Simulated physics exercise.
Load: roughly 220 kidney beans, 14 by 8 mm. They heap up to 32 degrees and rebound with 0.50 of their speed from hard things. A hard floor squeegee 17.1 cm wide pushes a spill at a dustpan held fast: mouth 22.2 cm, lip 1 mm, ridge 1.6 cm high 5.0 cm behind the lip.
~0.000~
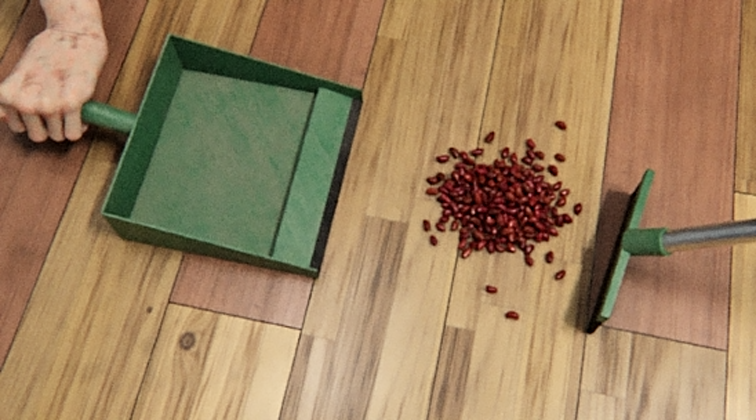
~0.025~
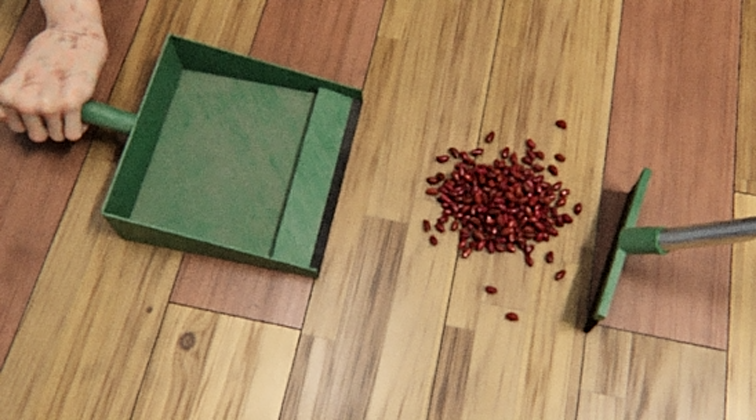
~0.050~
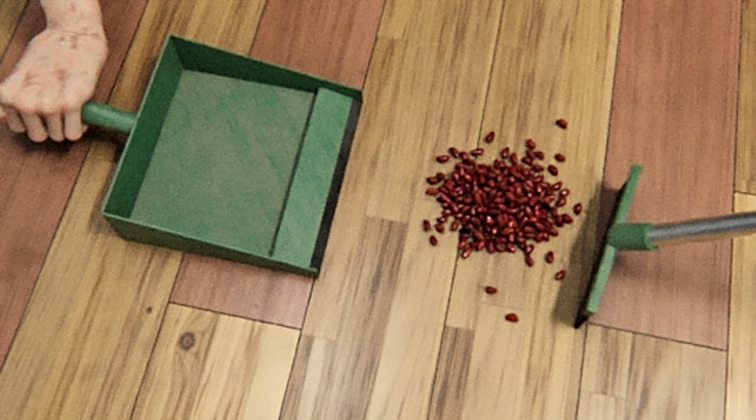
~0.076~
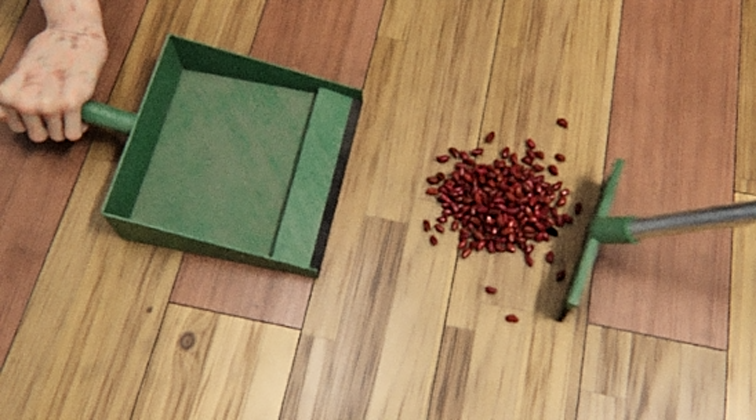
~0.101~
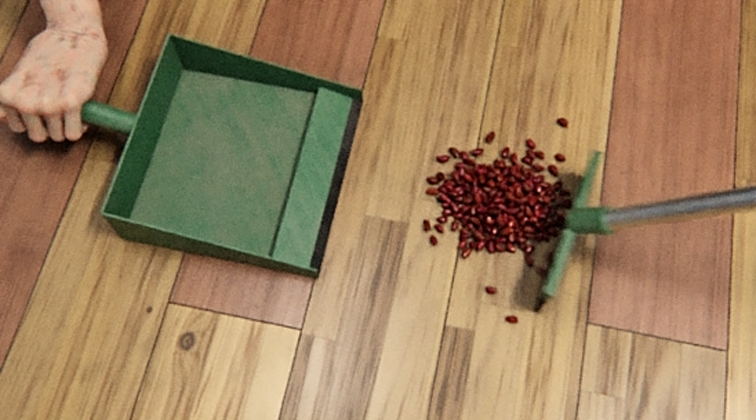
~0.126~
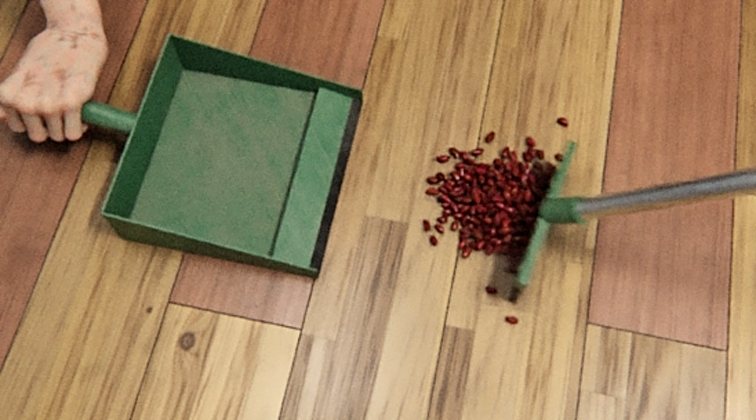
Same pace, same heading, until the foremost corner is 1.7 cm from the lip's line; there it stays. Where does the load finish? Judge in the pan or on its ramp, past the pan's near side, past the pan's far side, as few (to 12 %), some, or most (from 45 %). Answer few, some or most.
Pan most, near side few, far side some.
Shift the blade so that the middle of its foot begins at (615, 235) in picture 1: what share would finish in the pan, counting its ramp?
Some 55 per cent.
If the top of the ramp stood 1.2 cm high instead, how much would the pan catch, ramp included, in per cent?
In that case some 60 per cent.
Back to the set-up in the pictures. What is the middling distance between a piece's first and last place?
Roughly 22 cm.
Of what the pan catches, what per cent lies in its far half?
Roughly 70 per cent.
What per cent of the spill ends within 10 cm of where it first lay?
Roughly 0 per cent.
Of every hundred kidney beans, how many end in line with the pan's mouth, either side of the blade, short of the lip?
About 25 per cent.
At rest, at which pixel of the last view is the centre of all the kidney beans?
At about (334, 134).
Then, at 0.23 s, middle of the blade 11 cm from the lip; 0 % over the lip, far side 5 %, near side 0 %.
After 0.29 s, middle of the blade 5 cm from the lip; 5 % over the lip, far side 15 %, near side 0 %.
After 0.50 s, middle of the blade 3 cm from the lip; 60 % over the lip, far side 20 %, near side 0 %.
In the end, at 2.4 s, pan 50 %, near side 5 %, far side 20 %, in front of the lip or behind the blade 25 %.
